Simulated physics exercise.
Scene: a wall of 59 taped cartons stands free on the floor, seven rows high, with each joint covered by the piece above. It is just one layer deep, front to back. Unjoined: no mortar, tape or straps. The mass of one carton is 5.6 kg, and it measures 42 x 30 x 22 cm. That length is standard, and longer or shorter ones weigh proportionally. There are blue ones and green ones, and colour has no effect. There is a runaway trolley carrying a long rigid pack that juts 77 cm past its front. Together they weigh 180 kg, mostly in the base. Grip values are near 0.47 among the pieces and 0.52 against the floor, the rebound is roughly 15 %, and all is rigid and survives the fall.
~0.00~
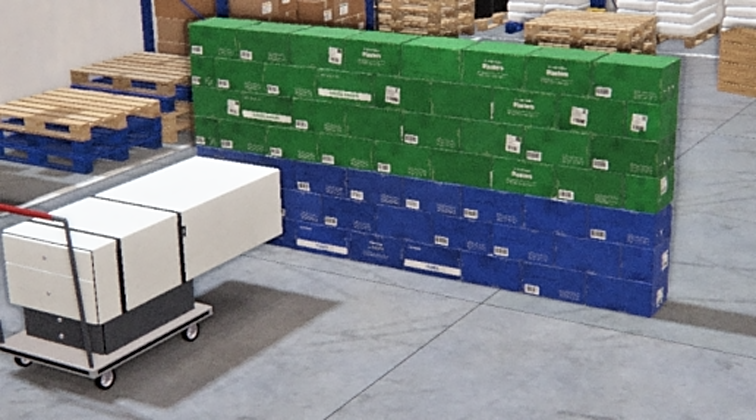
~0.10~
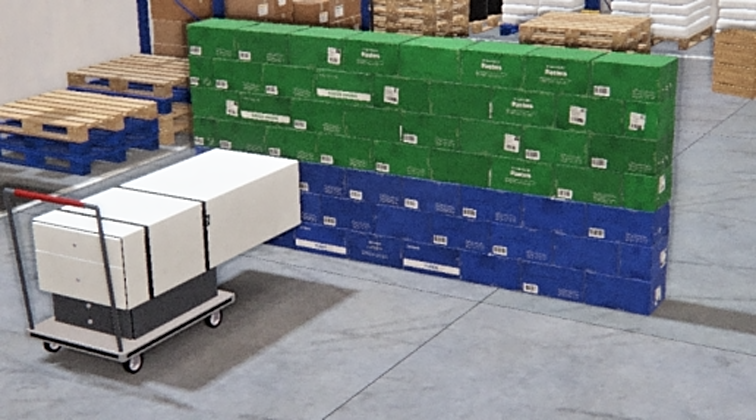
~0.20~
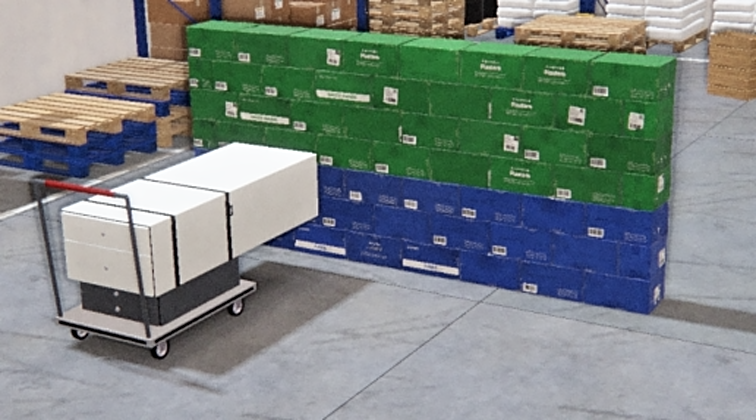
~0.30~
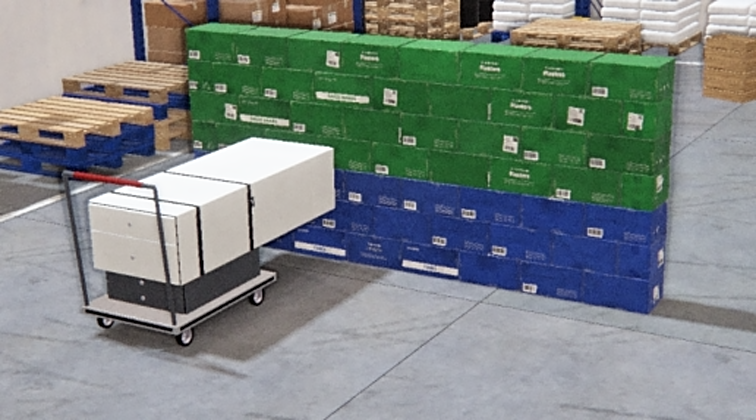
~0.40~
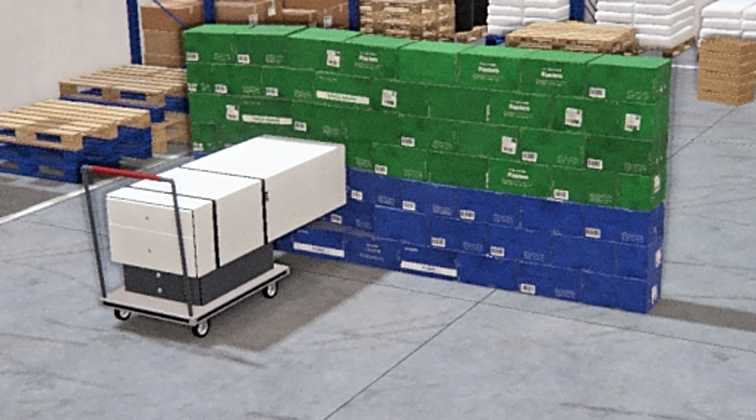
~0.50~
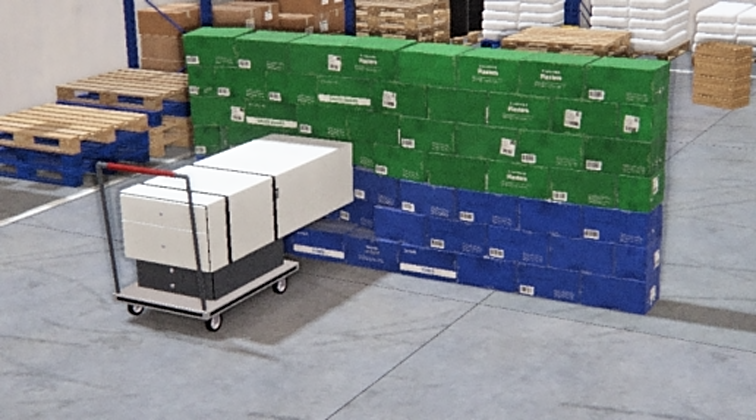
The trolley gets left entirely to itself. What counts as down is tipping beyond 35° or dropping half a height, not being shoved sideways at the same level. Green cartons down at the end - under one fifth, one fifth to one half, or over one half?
Over one half.
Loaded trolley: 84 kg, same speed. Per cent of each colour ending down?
The split would be blue 0, then green 0 per cent.
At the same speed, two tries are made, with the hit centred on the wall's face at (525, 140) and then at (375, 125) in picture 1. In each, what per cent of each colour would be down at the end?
First try then second: Blue 0 and 0, green 50 and 40 per cent.
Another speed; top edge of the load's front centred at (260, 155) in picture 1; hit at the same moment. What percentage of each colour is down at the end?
Result - blue: 0%; green: 0%.
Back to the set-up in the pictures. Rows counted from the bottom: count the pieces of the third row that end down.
4, all told.
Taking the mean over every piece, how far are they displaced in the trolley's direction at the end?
65 cm or so.
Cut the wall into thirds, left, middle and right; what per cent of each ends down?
Per cent - left 80, middle 60, right 0.
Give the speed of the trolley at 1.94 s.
The trolley is doing roughly 0.1 m/s at that moment.
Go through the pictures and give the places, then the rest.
In the first picture (each place is the centre of the face we see best; the camera moves round a little), load (275, 192) 67 cm short of the wall; top green carton (627, 83); top blue carton (554, 217); all as stacked.
In the second picture, load (294, 182) 46 cm short of the wall; top green carton (625, 82).
In the third picture, load (312, 175) 24 cm short of the wall; top green carton (624, 82).
In the fourth picture, load (329, 168) 32 mm short of the wall; top green carton (623, 83).
In the fifth picture, load (341, 164) 12 cm into the wall's line; top green carton (621, 83); steepest lean 4°, the carton at (260, 50); 18 have shifted.
In the sixth picture, load (348, 162) 25 cm into the wall's line; top green carton (620, 85); top blue carton (549, 218); 29 have shifted.
By 0.88 s, load 56 cm past the wall's line, still rolling; 1 of the 34 green cartons down (3 of 59 in all colours); top green carton unmoved.
By 1.36 s, load 84 cm past the wall's line, still rolling; 16 of the 34 green cartons down (20 of 59 in all colours); top green carton unmoved.
By 1.94 s, load 1.01 m past the wall's line, still rolling; 22 of the 34 green cartons down (28 of 59 in all colours); top green carton unmoved.
When it is over (4.0 s), load 1.03 m past the wall's line, stopped; 22 of the 34 green cartons down (29 of 59 in all colours); top green carton unmoved; top blue carton unmoved. That is 65 per cent. In pixels of the last frame, middles, top green carton near (628, 81), top blue carton near (558, 212).
